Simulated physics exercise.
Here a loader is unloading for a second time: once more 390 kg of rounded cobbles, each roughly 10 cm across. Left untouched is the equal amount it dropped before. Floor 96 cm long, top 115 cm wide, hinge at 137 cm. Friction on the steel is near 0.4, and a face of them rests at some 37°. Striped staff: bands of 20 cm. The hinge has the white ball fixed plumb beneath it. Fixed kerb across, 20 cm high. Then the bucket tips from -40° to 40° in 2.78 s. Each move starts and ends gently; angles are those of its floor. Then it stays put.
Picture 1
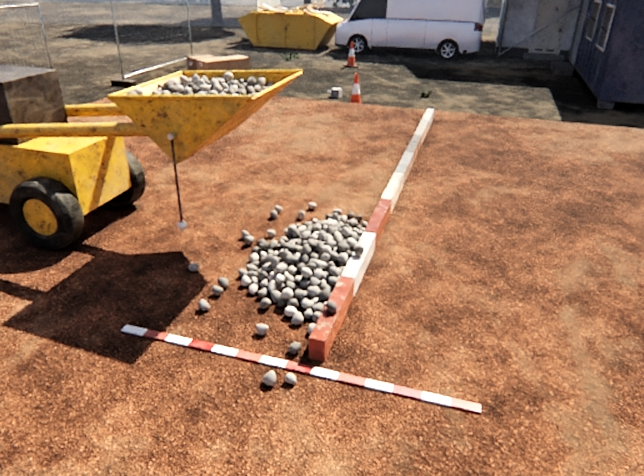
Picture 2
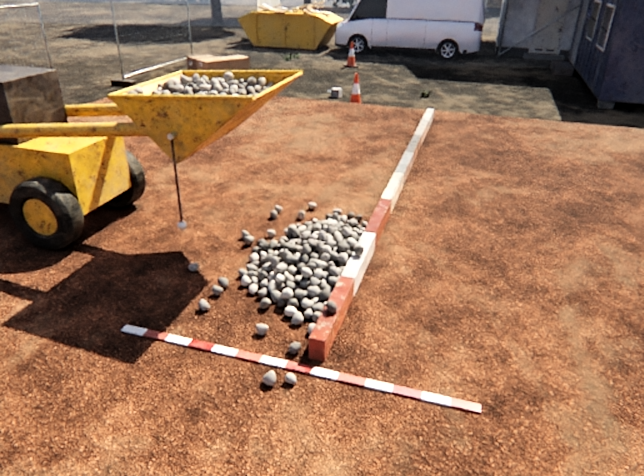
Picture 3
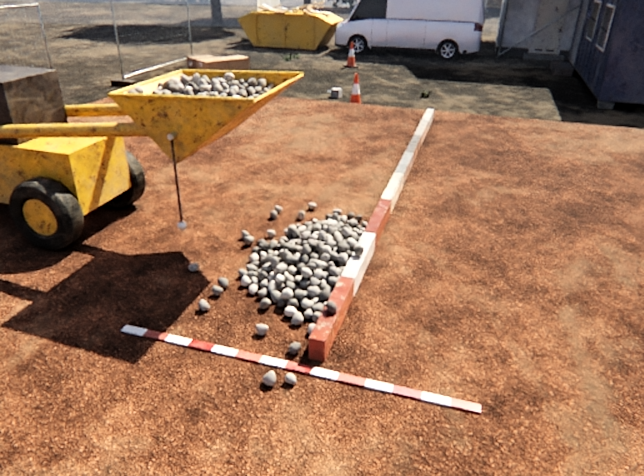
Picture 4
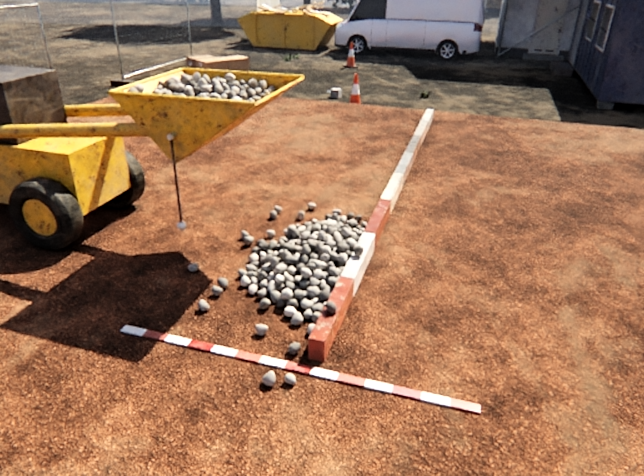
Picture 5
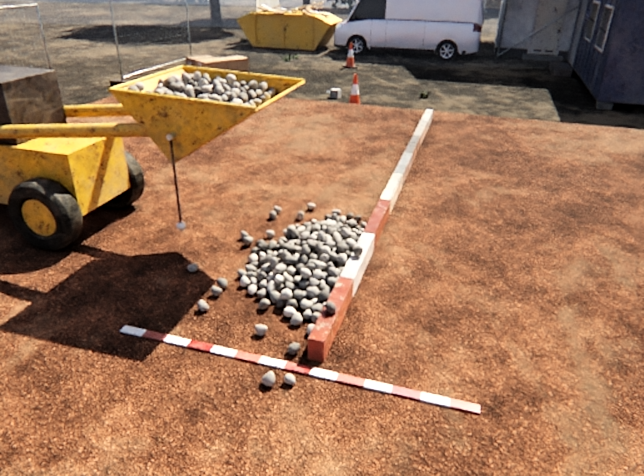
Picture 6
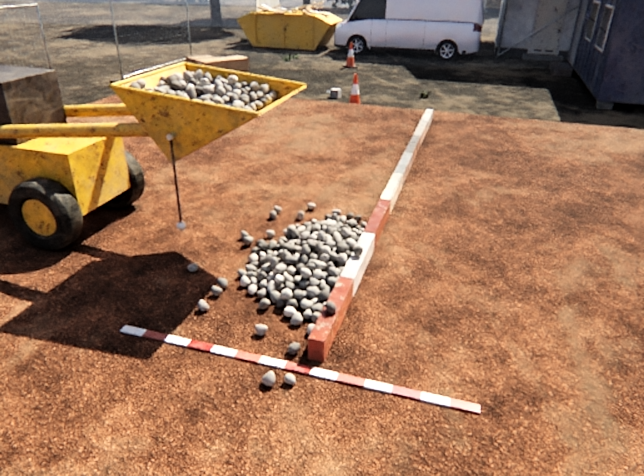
On a reddish dirt yard, a yellow loader's raised bucket of grey stones tilts slightly forward beside a cobble pile and striped kerb.
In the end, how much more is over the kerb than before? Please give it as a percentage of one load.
By the end about 1 per cent more lies there.
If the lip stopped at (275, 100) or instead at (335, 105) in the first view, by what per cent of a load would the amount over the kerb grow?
First place: Roughly 10 %; second place: Roughly 75 %.
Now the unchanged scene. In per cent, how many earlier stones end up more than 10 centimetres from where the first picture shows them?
15 per cent.
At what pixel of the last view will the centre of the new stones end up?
Around (297, 244).
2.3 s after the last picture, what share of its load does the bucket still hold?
Still inside: Some 5 %.
Then, 1.5 s after the last picture the floor is at 27°; in per cent of one load, 91 in the bucket, 109 on this side of the kerb; the foremost stones are at (343, 272).
Then, 2.3 s after the last picture the floor is at 40°; in per cent of one load, 5 in the bucket, 195 on this side of the kerb, 1 over the kerb; the foremost stones are at (359, 252).
Then, 2.6 s after the last picture the floor is at 40°; in per cent of one load, 0 in the bucket, 199 on this side of the kerb, 1 over the kerb; the foremost stones are at (374, 254).
Then, 5.4 s after the last picture the floor is at 40°; in per cent of one load, 0 in the bucket, 199 on this side of the kerb, 1 over the kerb; the foremost stones are at (380, 260). Net gain over the kerb, 1.
